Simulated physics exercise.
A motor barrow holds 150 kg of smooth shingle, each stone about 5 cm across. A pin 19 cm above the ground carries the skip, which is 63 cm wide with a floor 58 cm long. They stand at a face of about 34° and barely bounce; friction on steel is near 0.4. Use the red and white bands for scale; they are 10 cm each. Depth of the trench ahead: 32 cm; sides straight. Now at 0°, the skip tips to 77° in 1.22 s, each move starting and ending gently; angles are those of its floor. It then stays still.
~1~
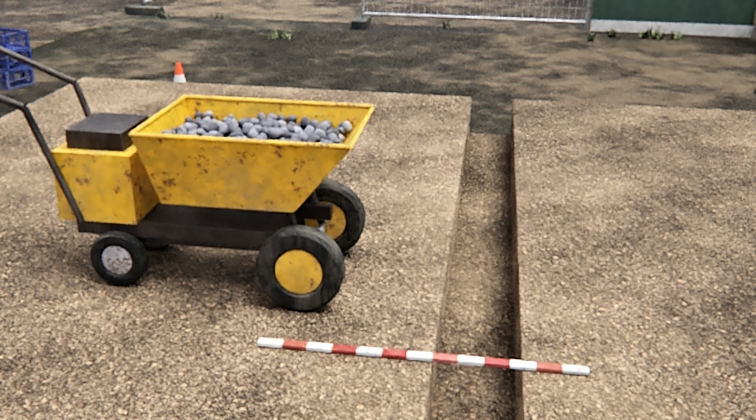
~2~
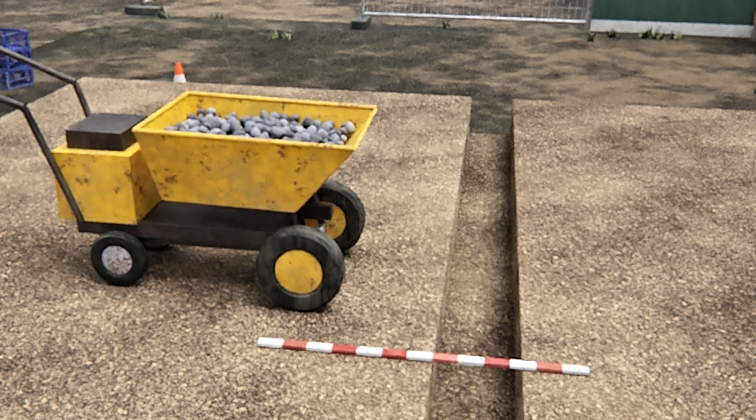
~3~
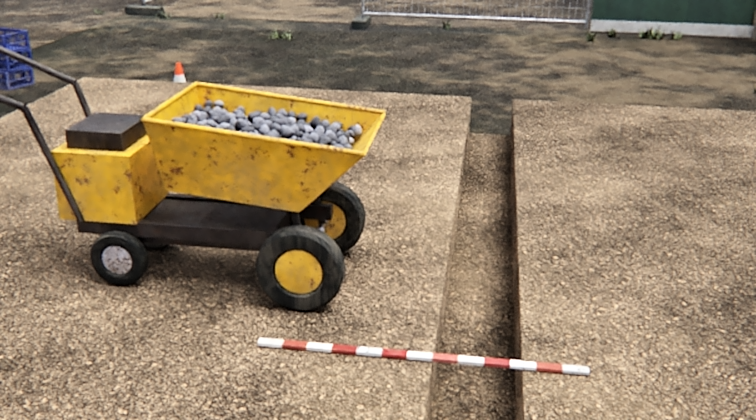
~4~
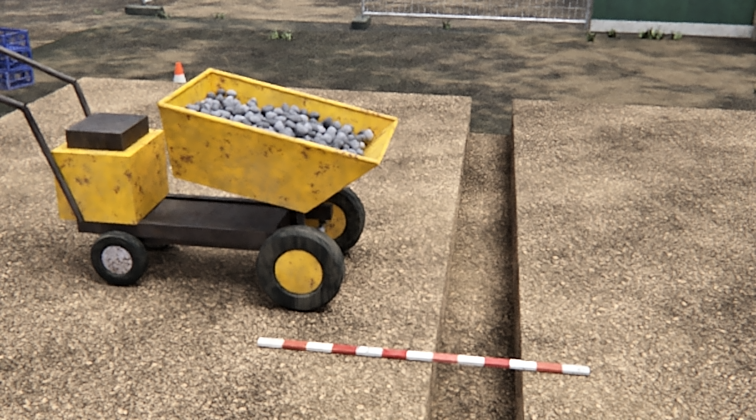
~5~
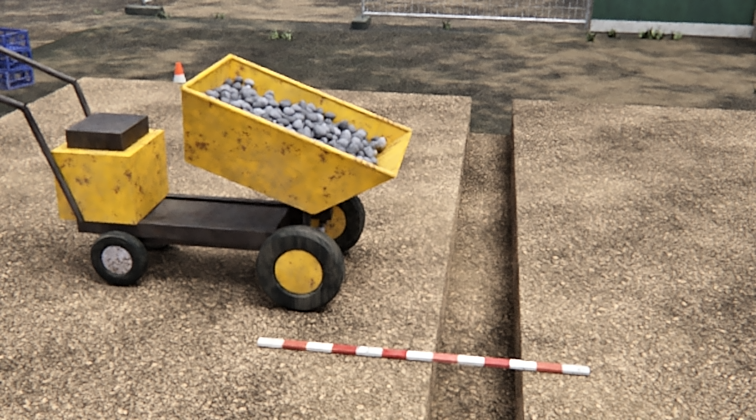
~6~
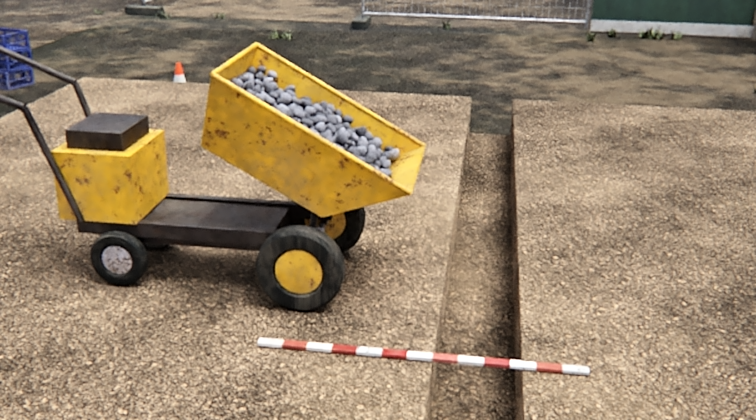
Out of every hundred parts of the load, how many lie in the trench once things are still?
Around 95 out of 100.
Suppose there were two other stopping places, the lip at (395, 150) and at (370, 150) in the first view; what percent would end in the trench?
45 % and 80 %.
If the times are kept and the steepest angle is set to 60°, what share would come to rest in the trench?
Roughly 80 per cent would end in the trench.
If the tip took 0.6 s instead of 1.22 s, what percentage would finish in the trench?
It'd be some 75 per cent.
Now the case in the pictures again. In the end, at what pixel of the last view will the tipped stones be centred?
Somewhere around (483, 334) in the last picture.
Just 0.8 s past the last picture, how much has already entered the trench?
Close to 60 per cent at that time.
Then, 0.4 s after the last picture the floor is at 65°, 99 % in the skip, 1 % in the trench; the foremost stones are at (467, 252).
Then, 0.8 s after the last picture the floor is at 77°, 34 % in the skip, 62 % in the trench, 4 % past the trench; the foremost stones are at (570, 291).
Then, 1.2 s after the last picture the floor is at 77°, 6 % in the skip, 89 % in the trench, 5 % past the trench; the foremost stones are at (657, 303).
Then, 3.1 s after the last picture the floor is at 77°, 0 % in the skip, 95 % in the trench, 5 % past the trench; the foremost stones are at (703, 302).
